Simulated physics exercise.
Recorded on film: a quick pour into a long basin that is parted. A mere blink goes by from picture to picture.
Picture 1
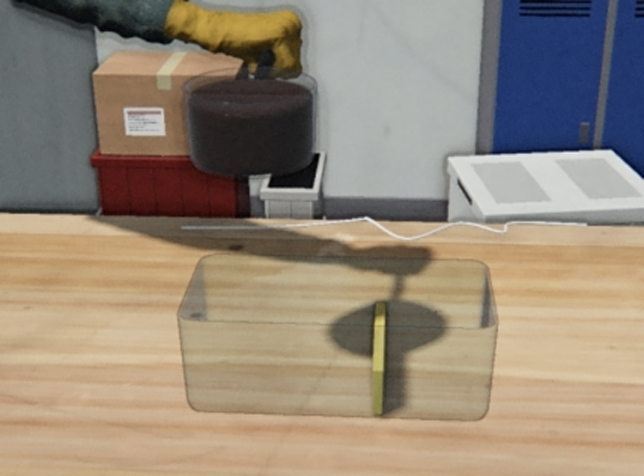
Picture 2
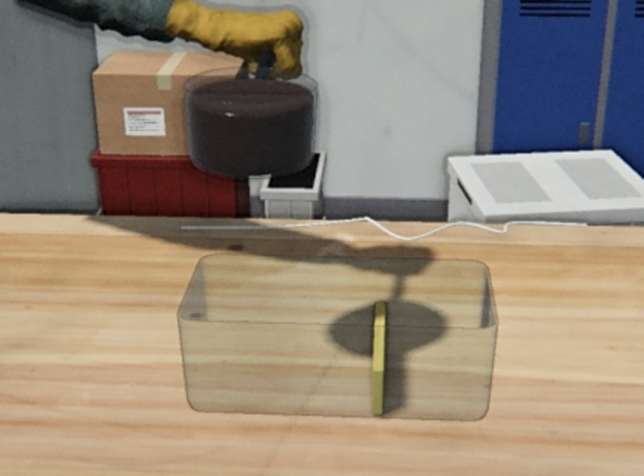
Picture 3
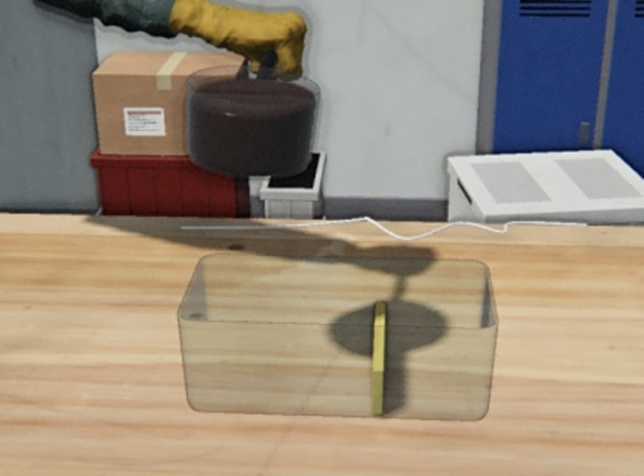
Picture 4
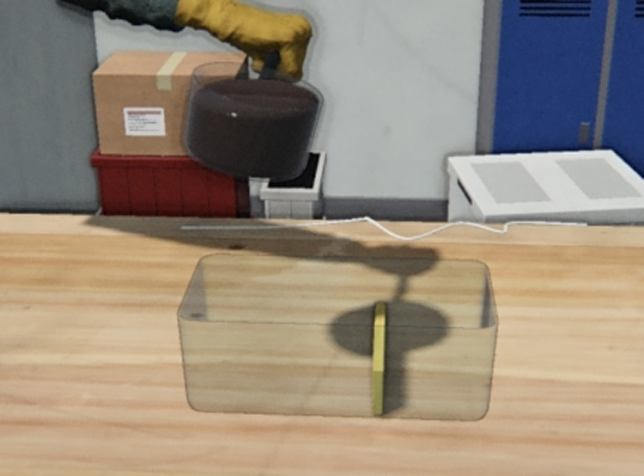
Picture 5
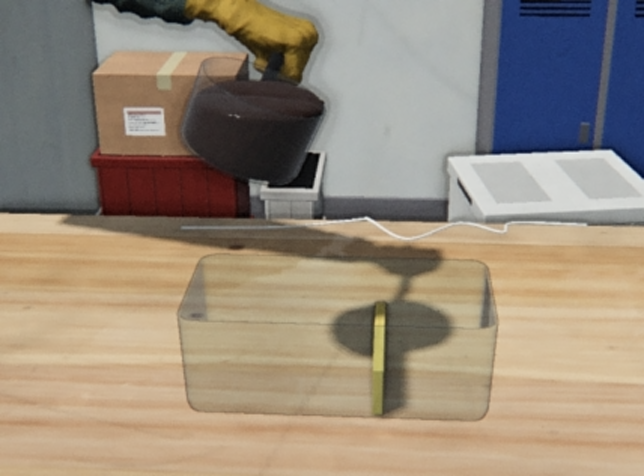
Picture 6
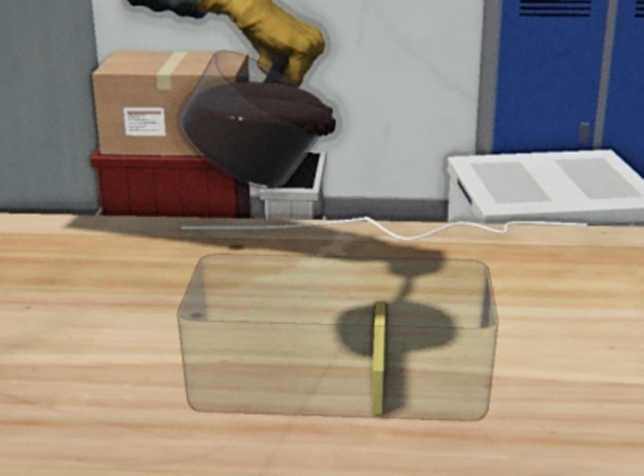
A yellow robotic gripper steadily tilts a clear pot of dark liquid to the right.
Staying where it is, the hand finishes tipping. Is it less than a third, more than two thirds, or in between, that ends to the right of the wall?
The portion right of the wall will reach one third yet stay within two thirds.
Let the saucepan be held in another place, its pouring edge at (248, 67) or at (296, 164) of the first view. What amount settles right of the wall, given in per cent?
Start one gives some 5 %, start two some 5 %.
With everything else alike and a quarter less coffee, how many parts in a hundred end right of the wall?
The share comes to some 30 parts in a hundred.
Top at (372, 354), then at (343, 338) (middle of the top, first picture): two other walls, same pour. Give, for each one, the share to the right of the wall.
Try one about 55 %, try two about 90 %.
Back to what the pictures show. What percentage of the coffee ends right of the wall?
I'd estimate around 50 per cent.
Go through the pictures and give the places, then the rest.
Tilt 0°; pouring edge (315, 87); surface from (190, 94) to (313, 96); the long basin's rim runs from (190, 287) to (492, 294); the wall's top is at (379, 336), in the first picture.
Tilt 2°; pouring edge (316, 89); surface from (190, 94) to (314, 96), in the second picture.
Tilt 6°; pouring edge (319, 94); surface from (192, 92) to (317, 97), in the third picture.
Tilt 13°; pouring edge (322, 102); surface from (194, 93) to (319, 100), in the fourth picture.
Tilt 22°; pouring edge (324, 114); surface from (193, 95) to (325, 107); 1 per cent is over the edge, in the fifth picture.
Tilt 33°; pouring edge (325, 127); surface from (191, 99) to (326, 118); 4 per cent is over the edge, in the sixth picture.
A moment on, the saucepan is tipped on its side and 32 per cent is still to pour, 2 is left of the wall and 15 right of it.
Next, the saucepan is tipped right over and 6 per cent is still to pour, 30 is left of the wall and 52 right of it.
Then the saucepan is tipped right over and 0 per cent is still to pour, 45 is left of the wall and 49 right of it.
Later the saucepan is tipped right over and 0 per cent is still to pour, 49 is left of the wall and 49 right of it.
In the end 49 per cent lies left of the wall, 49 right of it and 2 outside.
